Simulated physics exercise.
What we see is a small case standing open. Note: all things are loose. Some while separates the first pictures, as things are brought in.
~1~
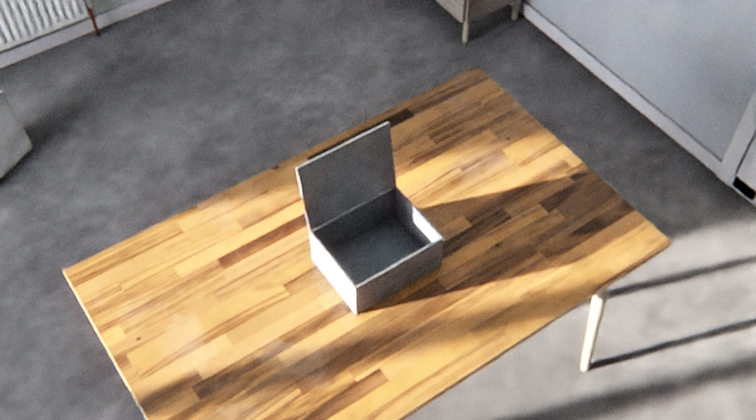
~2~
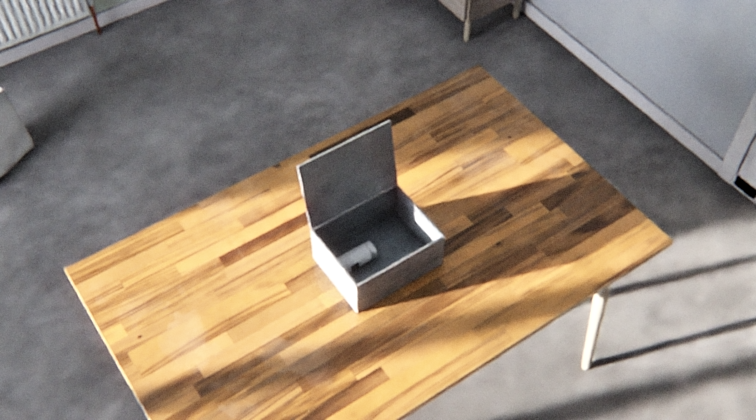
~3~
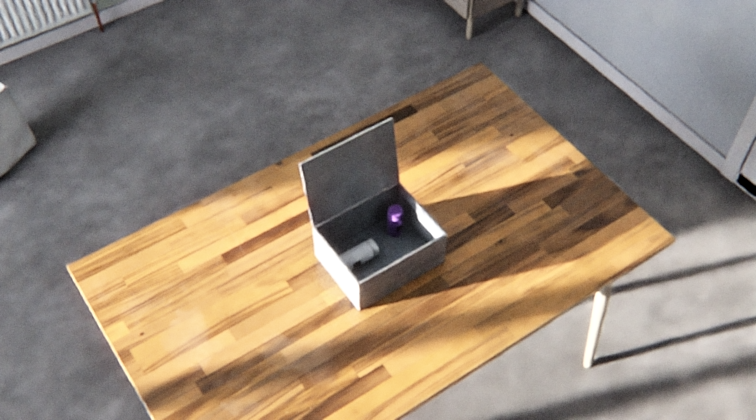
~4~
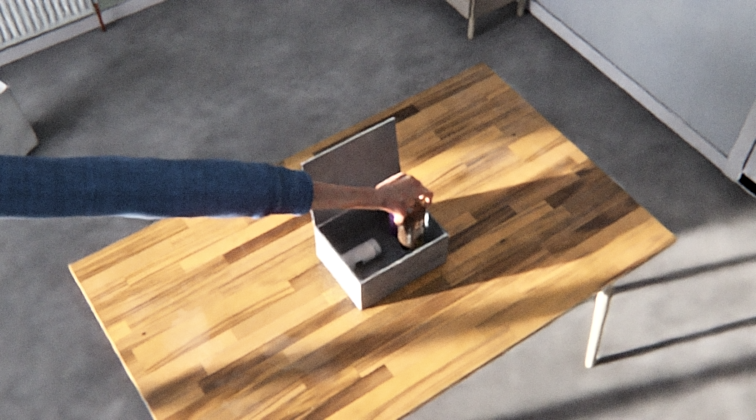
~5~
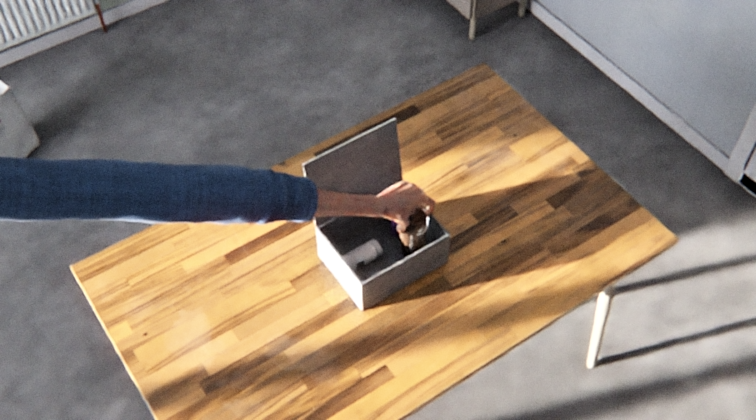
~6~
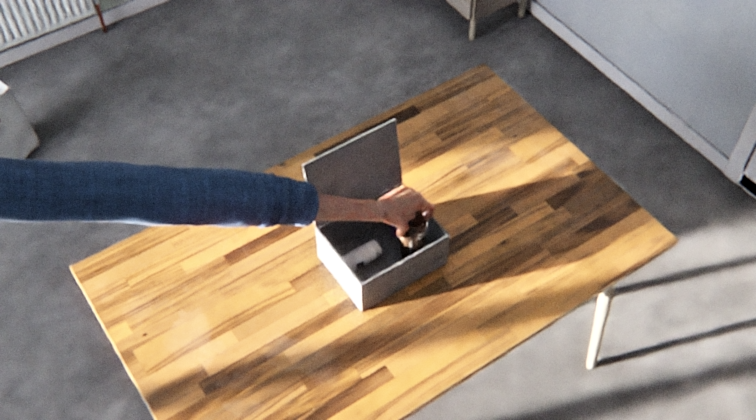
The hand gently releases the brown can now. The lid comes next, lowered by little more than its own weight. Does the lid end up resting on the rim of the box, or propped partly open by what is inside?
It is propped partly open.
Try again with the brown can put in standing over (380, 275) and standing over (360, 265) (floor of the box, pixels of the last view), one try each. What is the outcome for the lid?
Trial 1: Lid propped open. Trial 2: Lid propped open.
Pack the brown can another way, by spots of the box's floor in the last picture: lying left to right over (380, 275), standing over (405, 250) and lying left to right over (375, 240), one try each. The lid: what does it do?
1: Closed. 2: Open. 3: Closed.
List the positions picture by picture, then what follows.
In the first frame, the last thing is not in view yet.
In the second frame, the last thing is not in view yet; white shaker (354, 259).
In the third frame, the last thing is not in view yet; white shaker (356, 257).
The fourth frame shows on its way; brown can (412, 226); white shaker (358, 257).
The fifth frame shows on its way; brown can (413, 233); white shaker (359, 257).
The sixth frame shows put in, still held; brown can (413, 238); white shaker (359, 258).
Then, 1.30 s past the last view, lid 78° above the rim.
Then, 1.80 s past the last view, lid 46° above the rim.
Finally, lid 19° above the rim; all 3 still in place. Final places as the last picture's camera would see them, brown can near (413, 238).
